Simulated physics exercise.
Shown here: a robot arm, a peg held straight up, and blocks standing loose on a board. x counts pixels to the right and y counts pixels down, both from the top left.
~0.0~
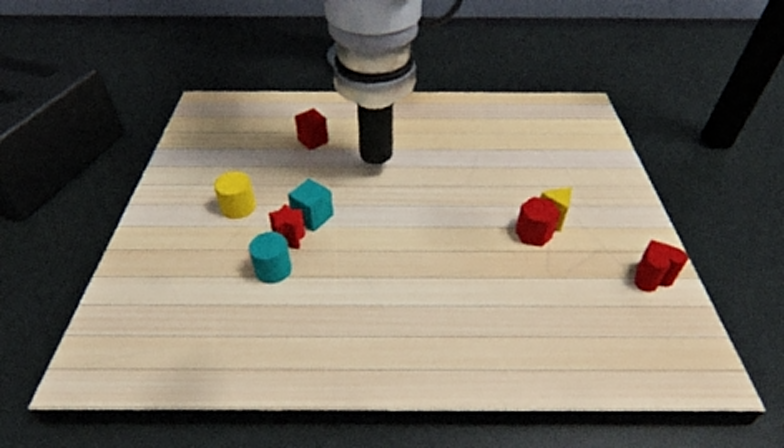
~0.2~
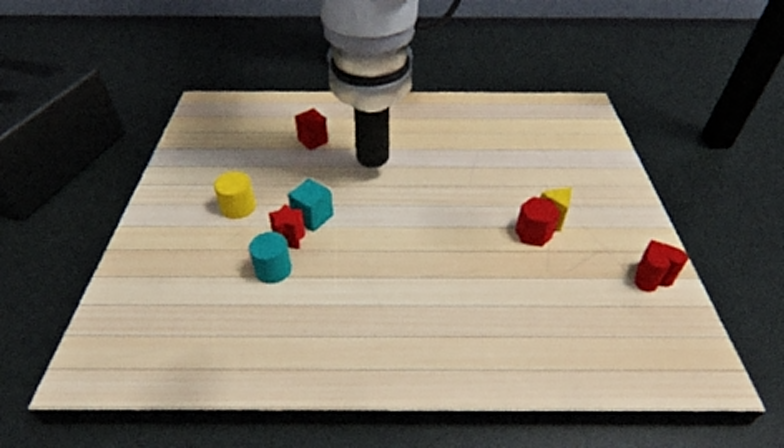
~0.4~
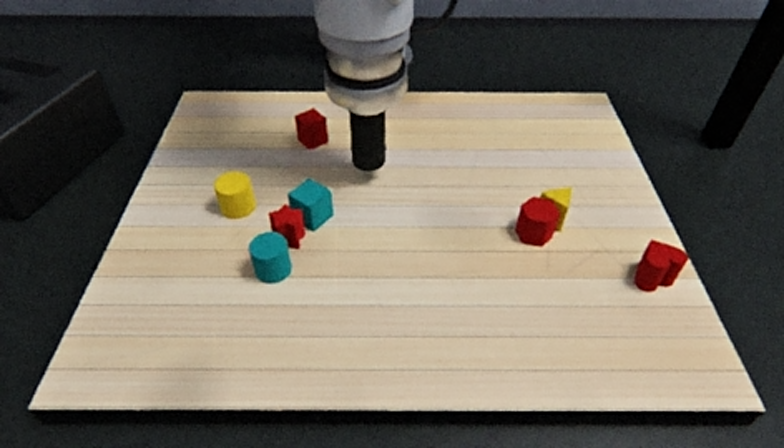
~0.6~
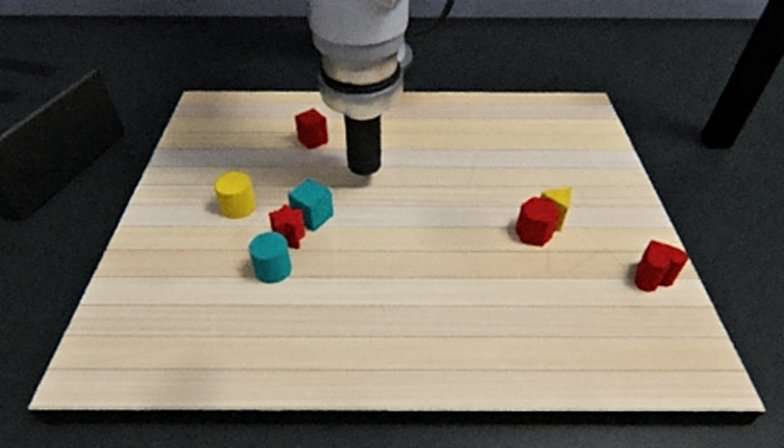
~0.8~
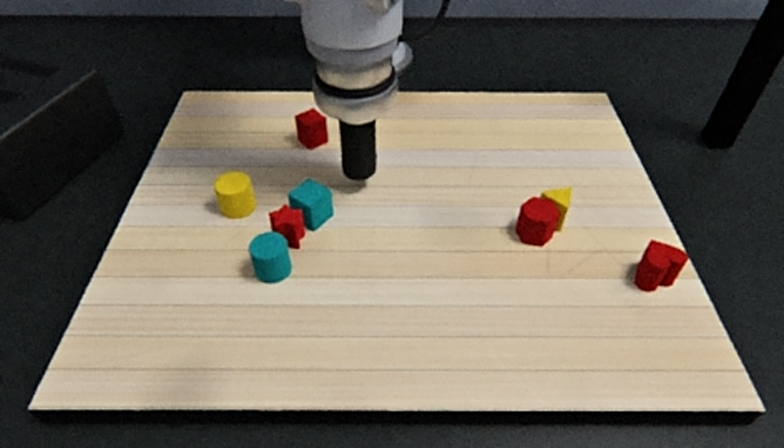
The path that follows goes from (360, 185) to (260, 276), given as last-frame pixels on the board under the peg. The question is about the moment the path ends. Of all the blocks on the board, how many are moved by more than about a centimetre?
Three or more move.
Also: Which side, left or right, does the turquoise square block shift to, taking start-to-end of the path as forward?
Toward the right.
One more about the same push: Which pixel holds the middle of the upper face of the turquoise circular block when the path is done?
I'd say the turquoise circular block ends with its top centre at (235, 282).
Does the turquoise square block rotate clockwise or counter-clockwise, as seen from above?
Rotation: Clockwise.
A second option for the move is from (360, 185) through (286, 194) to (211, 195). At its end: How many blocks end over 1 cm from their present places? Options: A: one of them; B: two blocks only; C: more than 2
Choice A: One of them.
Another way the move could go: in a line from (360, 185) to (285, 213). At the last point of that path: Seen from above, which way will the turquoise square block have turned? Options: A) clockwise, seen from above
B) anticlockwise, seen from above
B (anticlockwise, seen from above)
What follows on the original path. One third of the way, peg at (329, 198); red star-shaped block at (276, 219), turned 15° clockwise; turquoise square block at (296, 200), turned 15° clockwise.
Two thirds of the way, peg at (293, 229); turquoise circular block at (258, 255); red star-shaped block at (239, 238), turned 40° anticlockwise; turquoise square block at (256, 215), turned 65° clockwise.
At the end, peg at (256, 261); yellow circular block unmoved; turquoise circular block at (235, 282); red star-shaped block at (218, 246), turned 15° anticlockwise; turquoise square block at (248, 216), turned 85° clockwise.
